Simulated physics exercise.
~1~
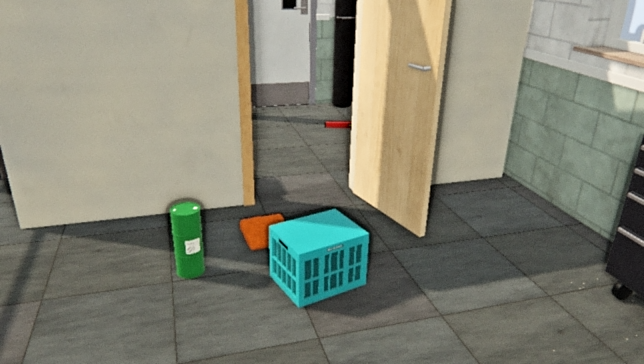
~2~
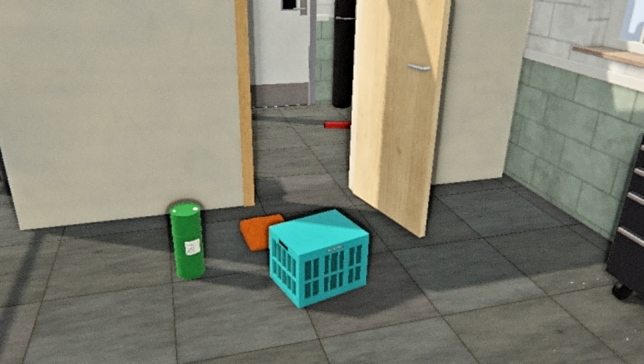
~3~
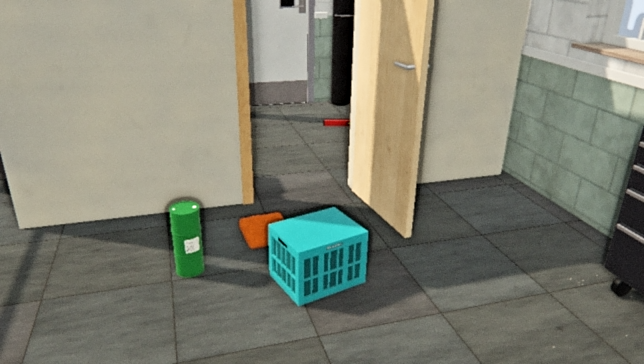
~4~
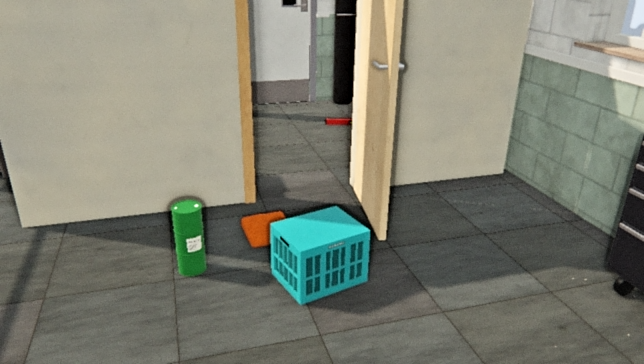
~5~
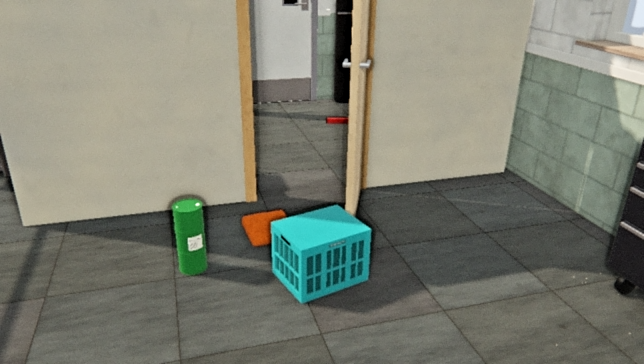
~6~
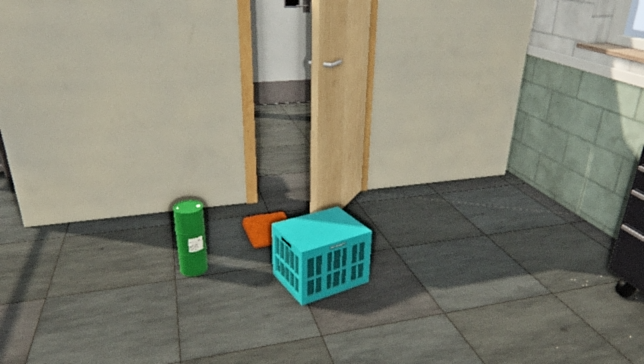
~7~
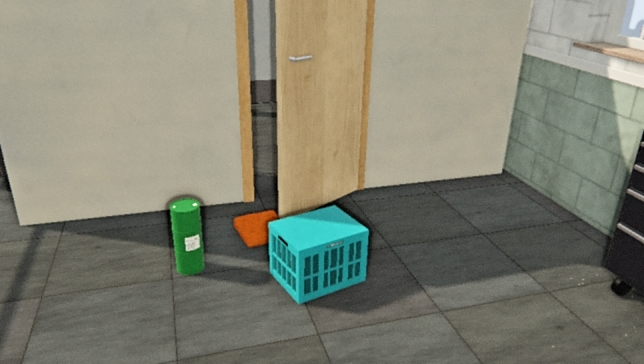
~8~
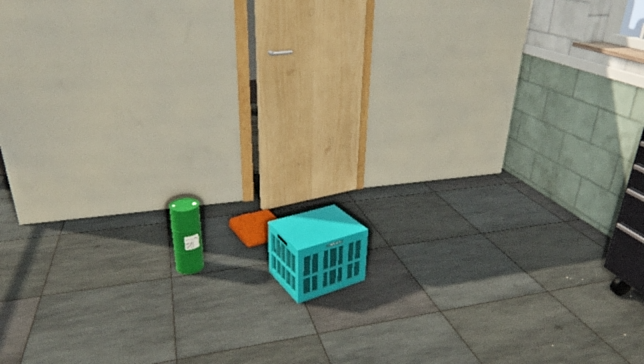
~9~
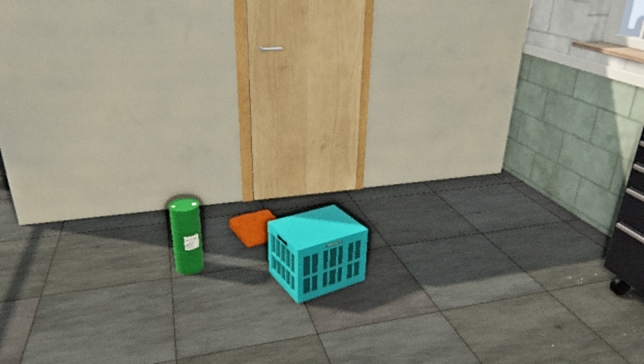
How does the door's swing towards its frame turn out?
The door swings all the way to its frame and ends up shut, without jamming on the things on the floor.
A pale wooden door stands wide open into a room with a grey tiled floor, seen from slightly above by a gently swaying camera. A green canister stands to the left of the doorway, with a flat orange cushion and a turquoise crate on the floor in front of it, and a dark drawer unit at the right edge. The door swings steadily leftward, narrowing the view of the space beyond. As it nears its frame, the orange cushion shifts slightly to the left. The door ends fully shut, with the crate and canister still in their places.
